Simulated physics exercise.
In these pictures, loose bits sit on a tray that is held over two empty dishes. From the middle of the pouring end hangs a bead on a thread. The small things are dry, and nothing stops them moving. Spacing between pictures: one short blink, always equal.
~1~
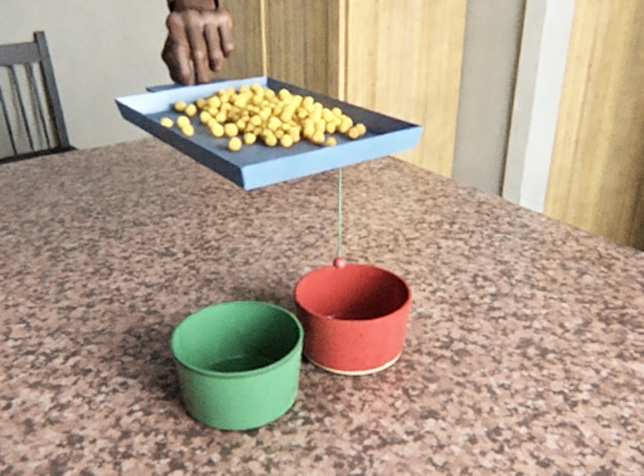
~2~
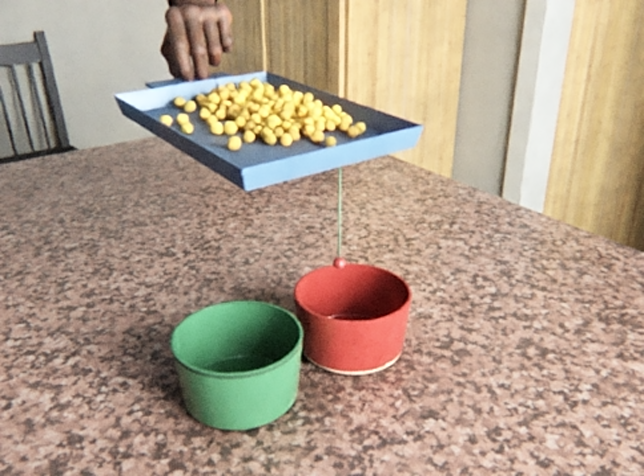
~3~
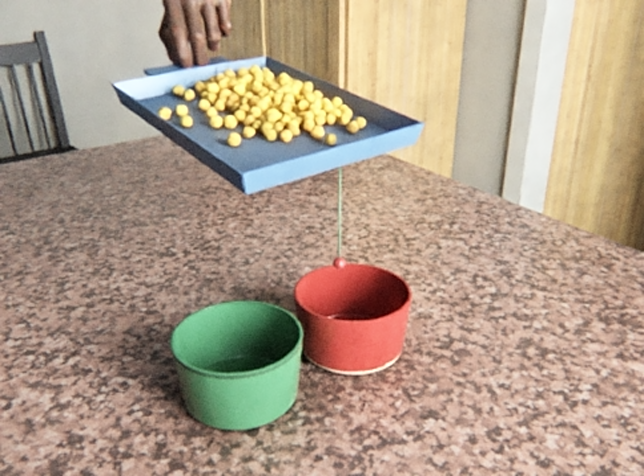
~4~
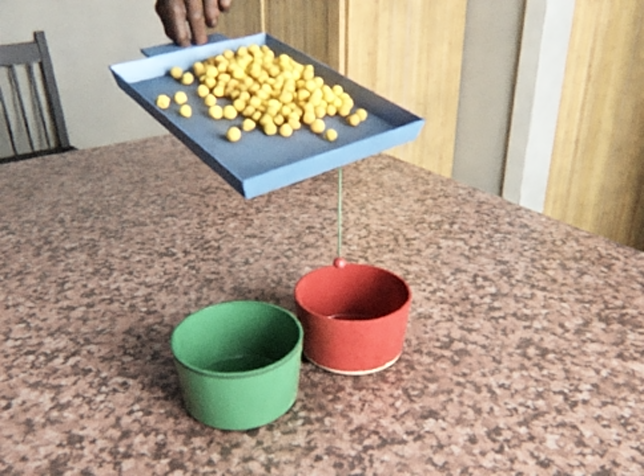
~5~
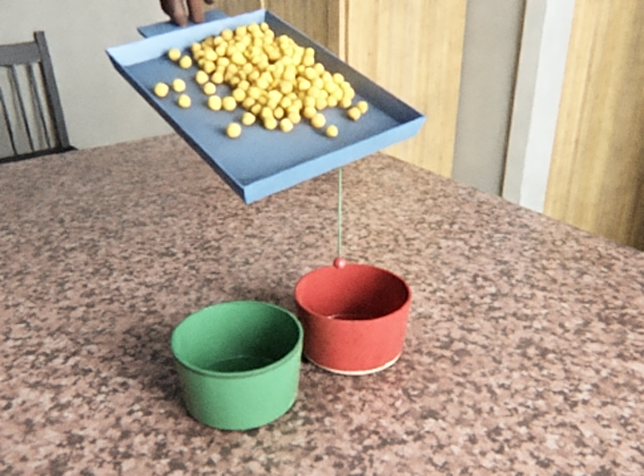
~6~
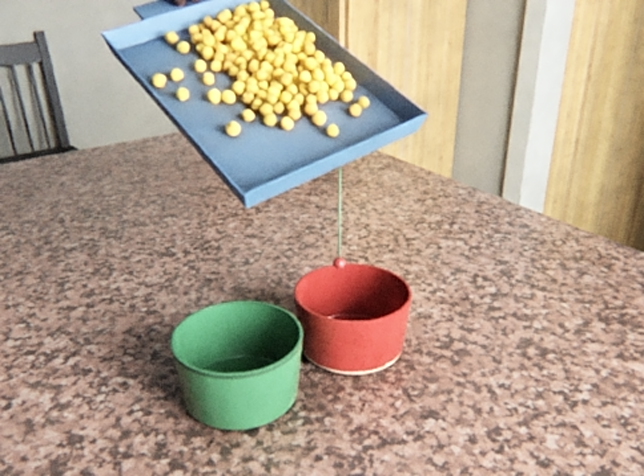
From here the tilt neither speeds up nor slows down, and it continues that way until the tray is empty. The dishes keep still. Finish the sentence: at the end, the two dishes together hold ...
... more than half of the load.
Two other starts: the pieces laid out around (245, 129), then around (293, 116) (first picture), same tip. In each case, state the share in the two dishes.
First case: Around 70 %; second case: Around 80 %.
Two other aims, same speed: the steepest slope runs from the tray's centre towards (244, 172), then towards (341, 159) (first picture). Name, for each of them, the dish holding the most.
I'd say the one to the left first, then the one to the right.
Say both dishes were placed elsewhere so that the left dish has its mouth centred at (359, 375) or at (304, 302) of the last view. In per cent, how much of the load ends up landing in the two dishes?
Near 0 % and 60 %.
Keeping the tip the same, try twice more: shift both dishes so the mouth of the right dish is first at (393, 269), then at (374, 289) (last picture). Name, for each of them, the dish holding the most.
Well, the first go goes to the leftmost dish, and the second to the leftmost dish.
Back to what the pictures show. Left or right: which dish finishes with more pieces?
Winner, as observed: The left-positioned one.
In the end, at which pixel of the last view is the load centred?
Centre at rest, last view: Approx. (258, 377).
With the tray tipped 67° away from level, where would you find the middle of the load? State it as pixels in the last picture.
I'd put the middle of the pieces at roughly (271, 168).
Shortly afterwards, tray tipped steeply; the bulk on the tray; only a few in the left dish; near a quarter in the air.
Next, tray tipped past a quarter turn; near a quarter on the tray; near half in the left dish; a little in the right dish; a little outside both; a little in the air.
Some moments later, tray tipped past a quarter turn; near two thirds in the left dish; a little in the right dish; near a quarter outside both.
In the end, tray tipped past a quarter turn; near two thirds in the left dish; a little in the right dish; near a quarter outside both.
